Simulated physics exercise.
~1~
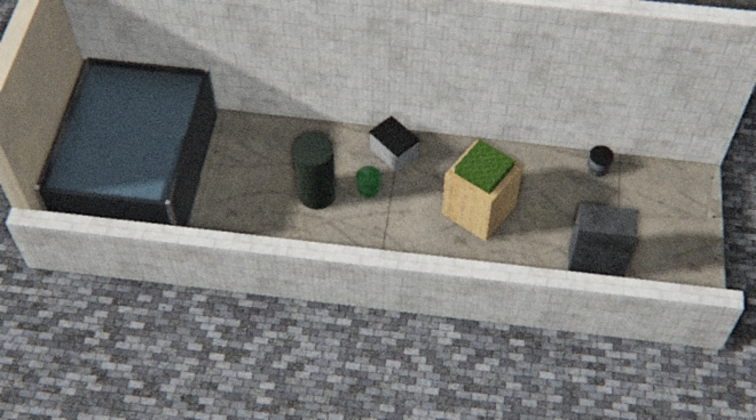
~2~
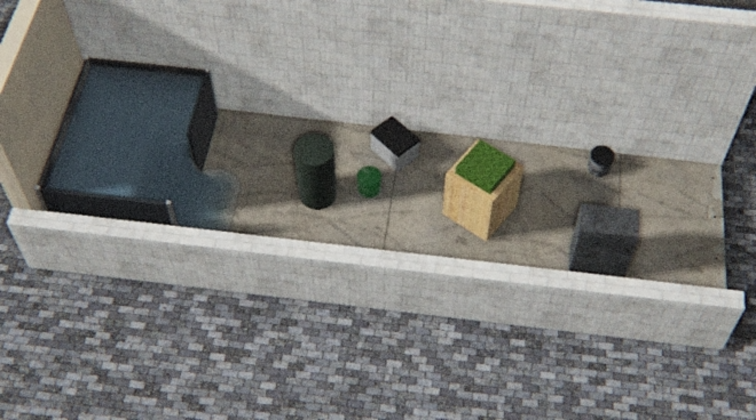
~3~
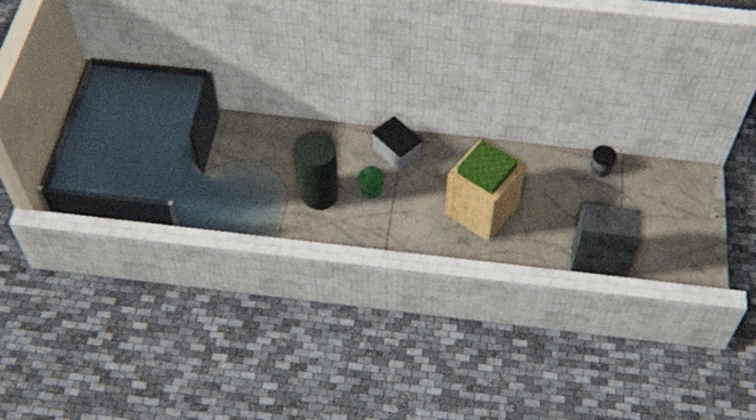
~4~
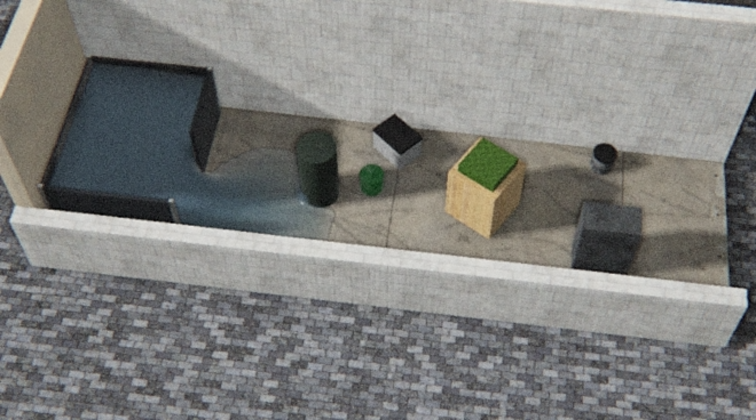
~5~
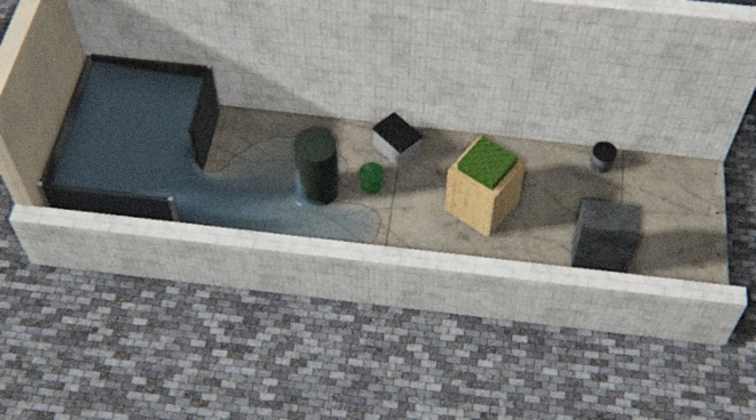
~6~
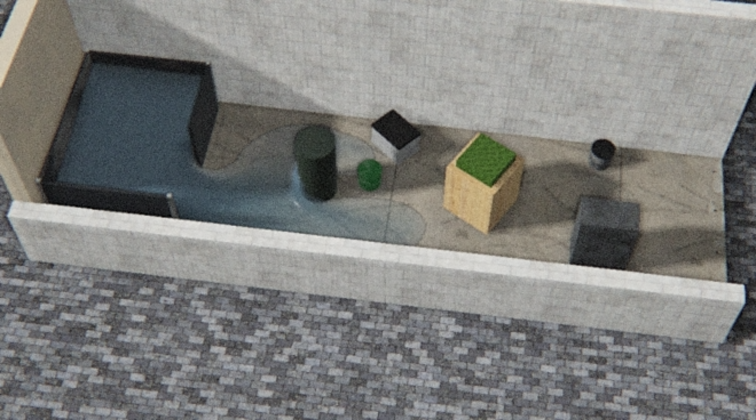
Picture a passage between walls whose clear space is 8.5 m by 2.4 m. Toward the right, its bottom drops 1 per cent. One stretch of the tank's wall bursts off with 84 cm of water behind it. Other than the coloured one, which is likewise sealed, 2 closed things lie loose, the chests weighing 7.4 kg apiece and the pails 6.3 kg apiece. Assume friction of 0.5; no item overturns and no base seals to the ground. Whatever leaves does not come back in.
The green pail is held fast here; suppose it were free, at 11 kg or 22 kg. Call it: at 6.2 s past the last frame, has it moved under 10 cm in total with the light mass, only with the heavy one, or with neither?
Only with the heavy one.
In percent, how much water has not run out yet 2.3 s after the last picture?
92 % or so.
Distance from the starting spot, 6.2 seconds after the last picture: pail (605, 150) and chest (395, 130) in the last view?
Going in turn, the first is washed out while the second sits 200 cm off.
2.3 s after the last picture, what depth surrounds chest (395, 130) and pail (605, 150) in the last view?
Around 15 cm and 9 cm.
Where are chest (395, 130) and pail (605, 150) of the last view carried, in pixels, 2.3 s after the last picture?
First one near (468, 132), second near (672, 156).
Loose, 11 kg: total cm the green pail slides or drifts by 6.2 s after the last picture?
Some 20 centimetres of travel in total.
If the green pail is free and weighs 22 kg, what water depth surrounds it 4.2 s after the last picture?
Something like 8 centimetres.
Then, 0.6 s after the last picture the green pail would be 0 cm from its start with 11 kg and 0 cm from its start with 22 kg; 1 cm of water round it then.
Then, 2.3 s after the last picture the green pail would be 1 cm from its start with 11 kg and 0 cm from its start with 22 kg; 4 cm of water round it then.
Then, 4.2 s after the last picture the green pail would be 18 cm from its start with 11 kg and 0 cm from its start with 22 kg; 8 cm of water round it then.
Then, 6.2 s after the last picture the green pail would be 19 cm from its start with 11 kg and 0 cm from its start with 22 kg; 6 cm of water round it then.
